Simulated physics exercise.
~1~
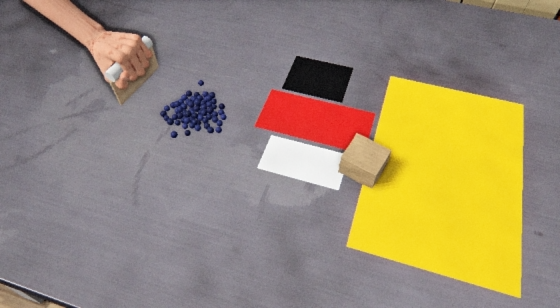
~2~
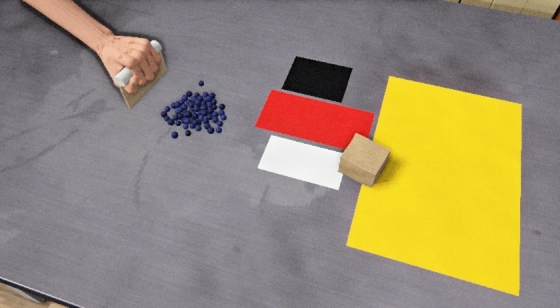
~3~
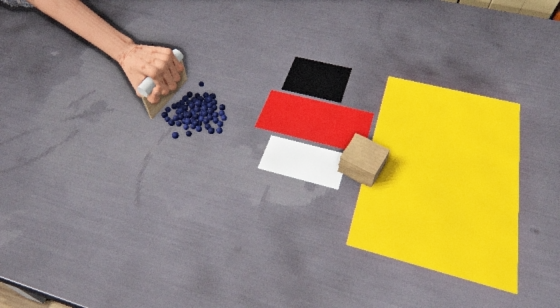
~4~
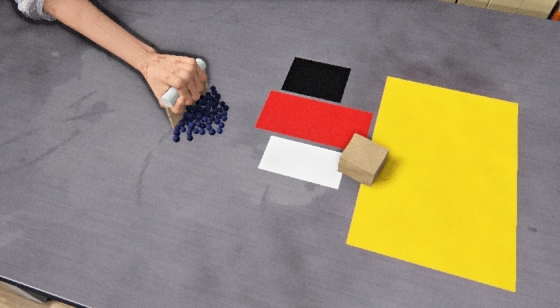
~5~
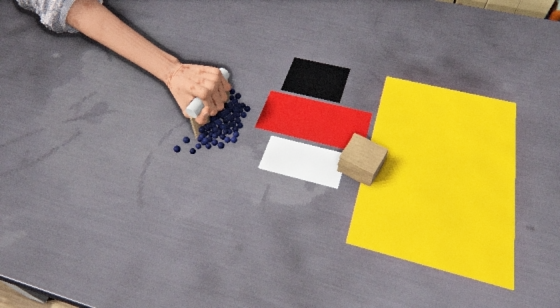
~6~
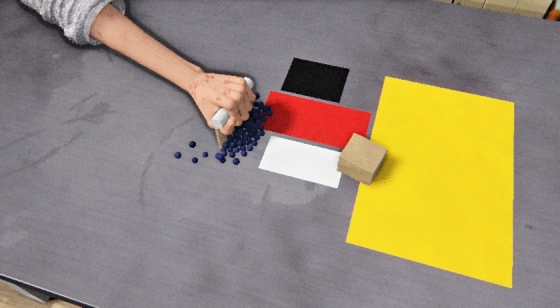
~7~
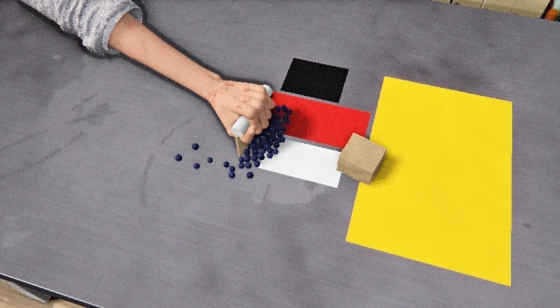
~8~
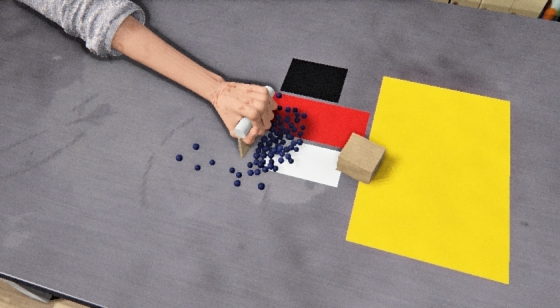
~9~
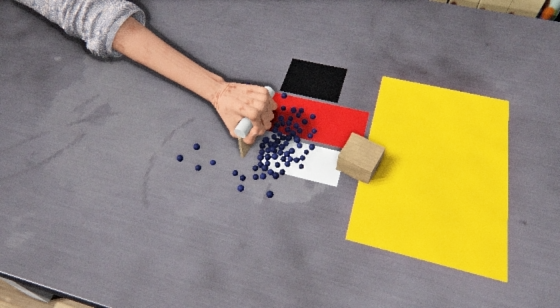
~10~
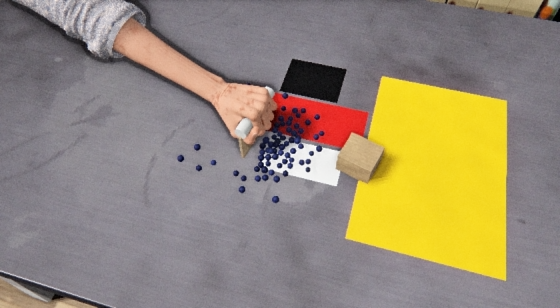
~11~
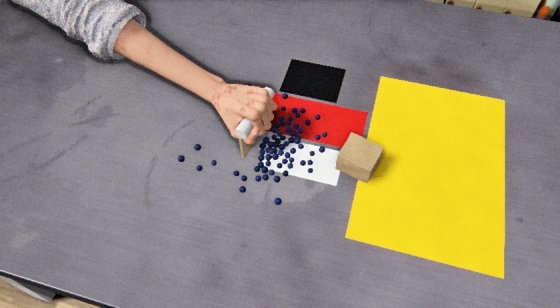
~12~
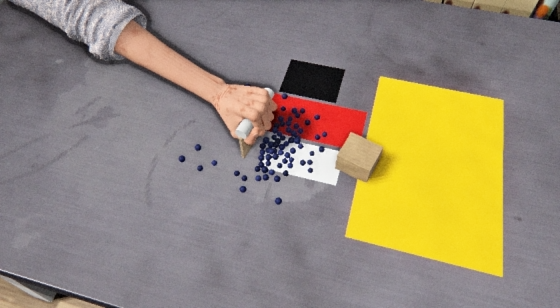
Hand with a scraper pushing blueberries rightwards across a grey table, the berries spreading over red and white mats and stopping.
